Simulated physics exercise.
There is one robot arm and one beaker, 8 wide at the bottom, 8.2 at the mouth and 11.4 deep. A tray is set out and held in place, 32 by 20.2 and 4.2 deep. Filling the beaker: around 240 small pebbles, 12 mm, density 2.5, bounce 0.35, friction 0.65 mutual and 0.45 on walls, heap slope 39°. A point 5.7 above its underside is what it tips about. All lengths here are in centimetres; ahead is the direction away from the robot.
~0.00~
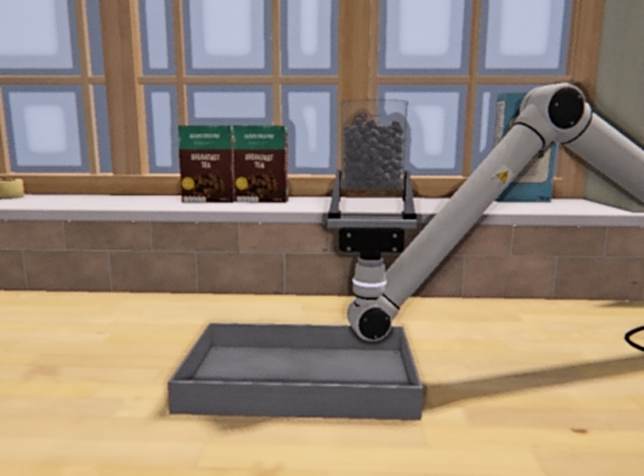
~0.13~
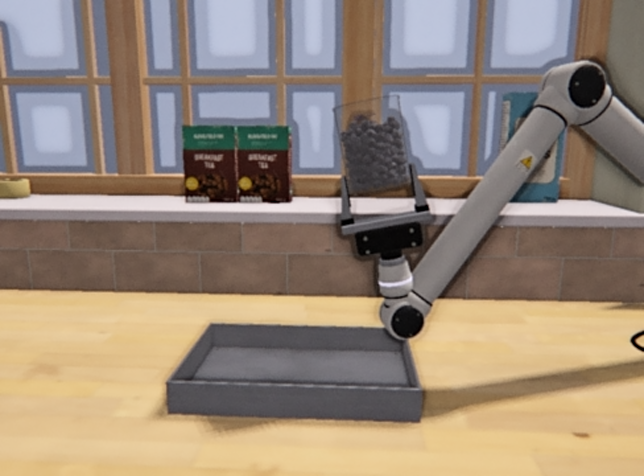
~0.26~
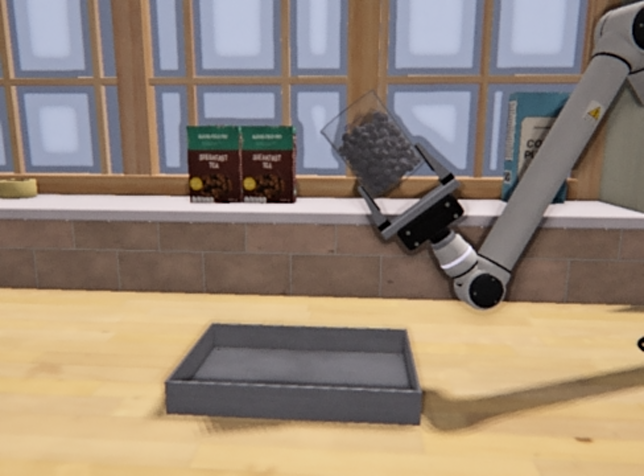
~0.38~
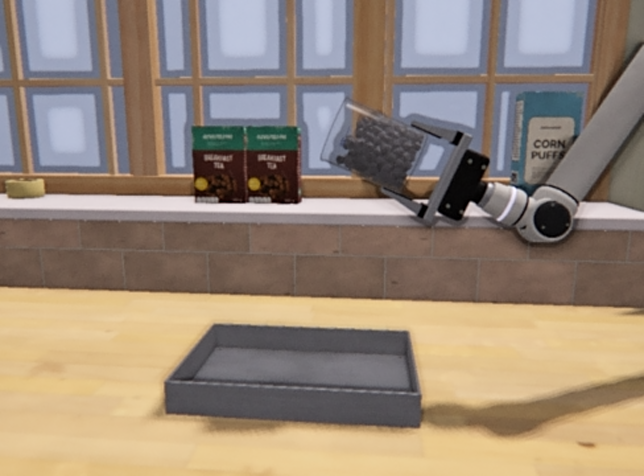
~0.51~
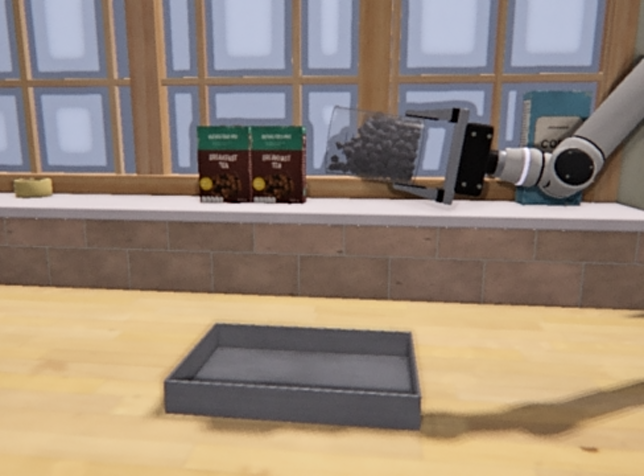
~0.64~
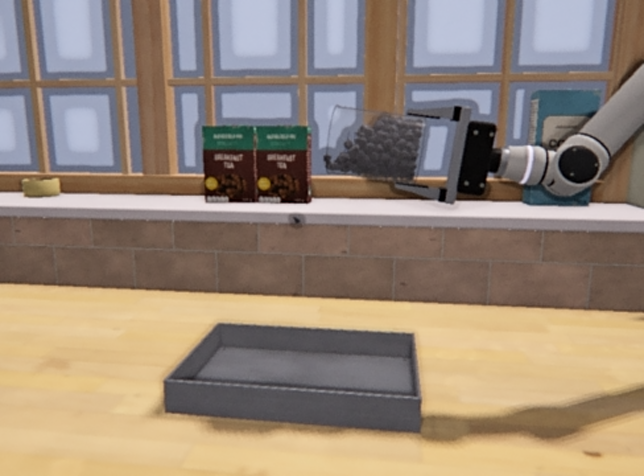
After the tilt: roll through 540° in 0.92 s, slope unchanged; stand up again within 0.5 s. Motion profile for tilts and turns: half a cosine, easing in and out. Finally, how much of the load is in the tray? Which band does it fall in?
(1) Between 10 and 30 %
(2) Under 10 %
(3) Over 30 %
Option 1: Between 10 and 30 %.
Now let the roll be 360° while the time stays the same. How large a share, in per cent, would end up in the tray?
Share: Close to 15 %.
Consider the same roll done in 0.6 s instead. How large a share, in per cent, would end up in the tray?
About 5 %.
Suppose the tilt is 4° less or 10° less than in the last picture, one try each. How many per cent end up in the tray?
Some 10 and 0 per cent.
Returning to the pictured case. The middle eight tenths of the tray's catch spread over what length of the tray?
12 cm or thereabouts.
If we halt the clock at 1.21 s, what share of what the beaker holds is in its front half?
Looks like around 60 per cent is in the front half.
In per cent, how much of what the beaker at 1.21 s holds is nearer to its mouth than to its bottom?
Share in mouth half: Approx. 35 %.
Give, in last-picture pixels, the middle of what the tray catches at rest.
Near pixel (263, 387).
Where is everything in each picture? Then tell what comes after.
The first picture shows beaker middle at (373, 147), upright; upper third of the load around (372, 137), from x 345 to 400, top at y 125; 241 in the beaker.
The second picture shows beaker middle at (373, 147), tipped 11°; upper third of the load around (372, 137), from x 345 to 405, top at y 120.
The third picture shows beaker middle at (374, 147), tipped 38°; upper third of the load around (378, 137), from x 345 to 415, top at y 115.
The fourth picture shows beaker middle at (375, 147), tipped 67°; upper third of the load around (380, 135), from x 340 to 420, top at y 120.
The fifth picture shows beaker middle at (376, 146), tipped 82°; upper third of the load around (387, 133), from x 330 to 415, top at y 120.
The sixth picture shows beaker middle at (377, 146), tipped 83°; upper third of the load around (390, 135), from x 295 to 420, top at y 120; 240 in the beaker, 1 in flight or on a rim.
After 1.21 s, tipped 83°, highest piece 38 above the table; 225 in the beaker, 9 in the tray, 7 in flight or on a rim.
After 1.78 s, tipped 50°, highest piece 37 above the table; 203 in the beaker, 34 in the tray, 4 in flight or on a rim.
After 2.26 s, upright, highest piece 39 above the table; 203 in the beaker, 38 in the tray.
After 2.96 s, upright, highest piece 38 above the table; 203 in the beaker, 38 in the tray.
At rest, 203 in the beaker, 38 in the tray. That is 16 % in the tray.
